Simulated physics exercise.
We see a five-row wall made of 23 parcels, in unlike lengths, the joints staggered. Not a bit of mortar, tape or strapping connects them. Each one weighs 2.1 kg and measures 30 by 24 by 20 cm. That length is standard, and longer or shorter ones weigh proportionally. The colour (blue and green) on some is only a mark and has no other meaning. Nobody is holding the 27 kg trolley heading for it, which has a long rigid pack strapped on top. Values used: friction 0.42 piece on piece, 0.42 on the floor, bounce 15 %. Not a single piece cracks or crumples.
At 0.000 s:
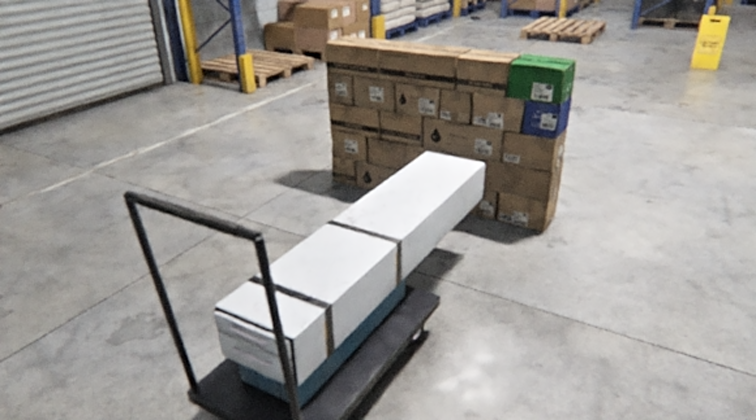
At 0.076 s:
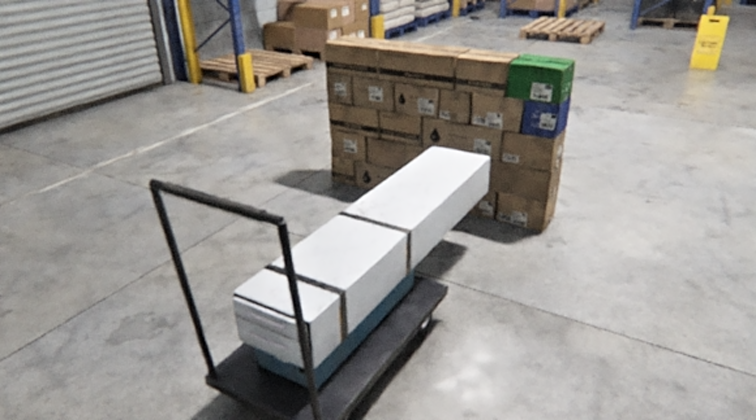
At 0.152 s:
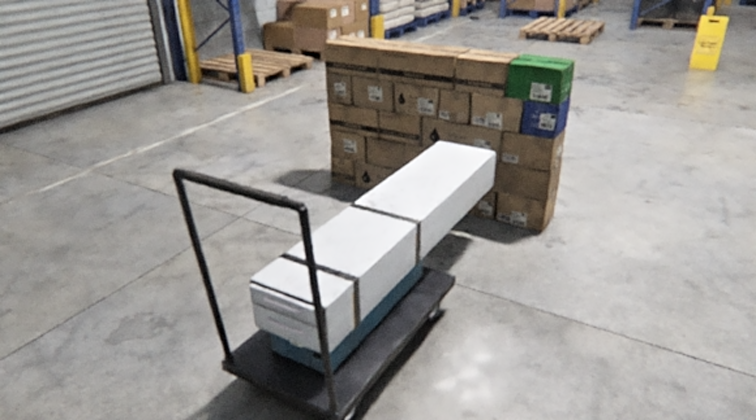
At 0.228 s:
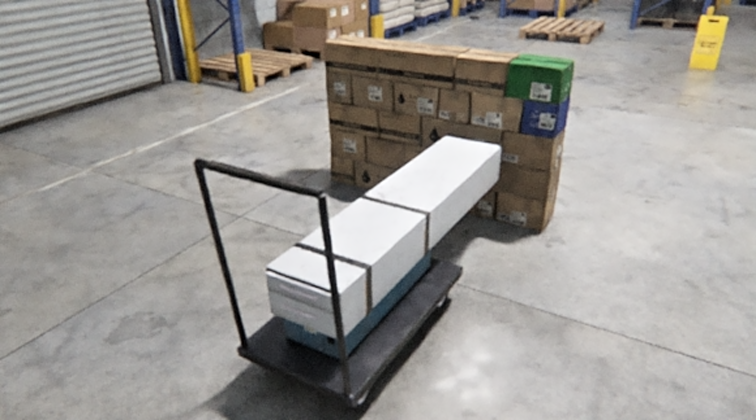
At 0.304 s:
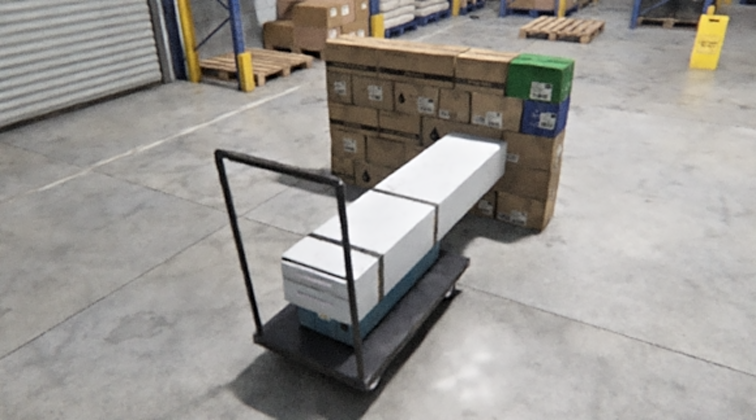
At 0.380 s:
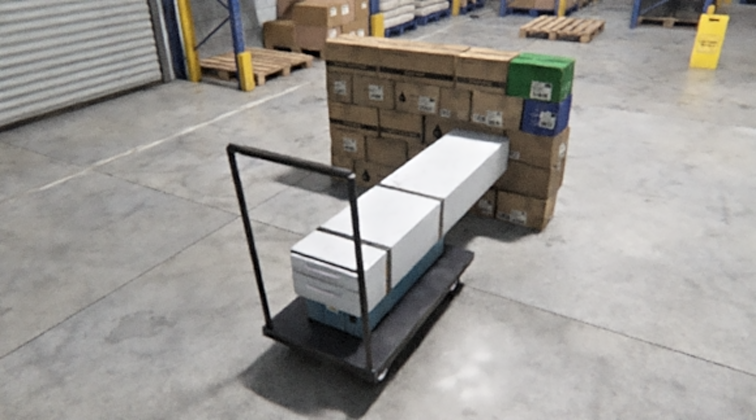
A wall of stacked cardboard boxes in a warehouse, with a flatbed trolley rolling up and its long white load nudging some boxes.
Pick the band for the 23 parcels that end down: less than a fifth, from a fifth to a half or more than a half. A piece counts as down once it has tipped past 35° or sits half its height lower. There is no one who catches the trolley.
Below one in five.
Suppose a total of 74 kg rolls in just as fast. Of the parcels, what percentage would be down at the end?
Roughly 70 per cent would finish down.
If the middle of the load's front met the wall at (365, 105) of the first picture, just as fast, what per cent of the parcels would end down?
It would then come to 40 per cent.
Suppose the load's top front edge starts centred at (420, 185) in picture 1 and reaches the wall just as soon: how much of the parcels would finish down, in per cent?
About 30 per cent would be down.
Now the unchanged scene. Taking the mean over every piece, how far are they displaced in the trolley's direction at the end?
Mean shift close to 5 cm.
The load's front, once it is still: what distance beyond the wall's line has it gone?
5 cm.
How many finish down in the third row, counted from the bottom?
From that row, 0 end down.
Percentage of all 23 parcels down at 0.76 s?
It's 0 percent at that point.
After 0.44 s, load 7 cm past the wall's line, still rolling; none of the 23 parcels down, 11 disturbed; green parcel 21 mm from its place; blue parcel 23 mm from its place.
After 0.76 s, load 9 cm past the wall's line, still rolling; none of the 23 parcels down, 12 disturbed; blue parcel 42 mm from its place; green parcel 52 mm from its place.
In the end (1.5 s), load 6 cm past the wall's line, stopped; none of the 23 parcels down, 12 disturbed; green parcel 30 mm from its place; blue parcel 25 mm from its place. That is 0 per cent. From the last view, middles, green parcel near (542, 76), blue parcel near (549, 112).
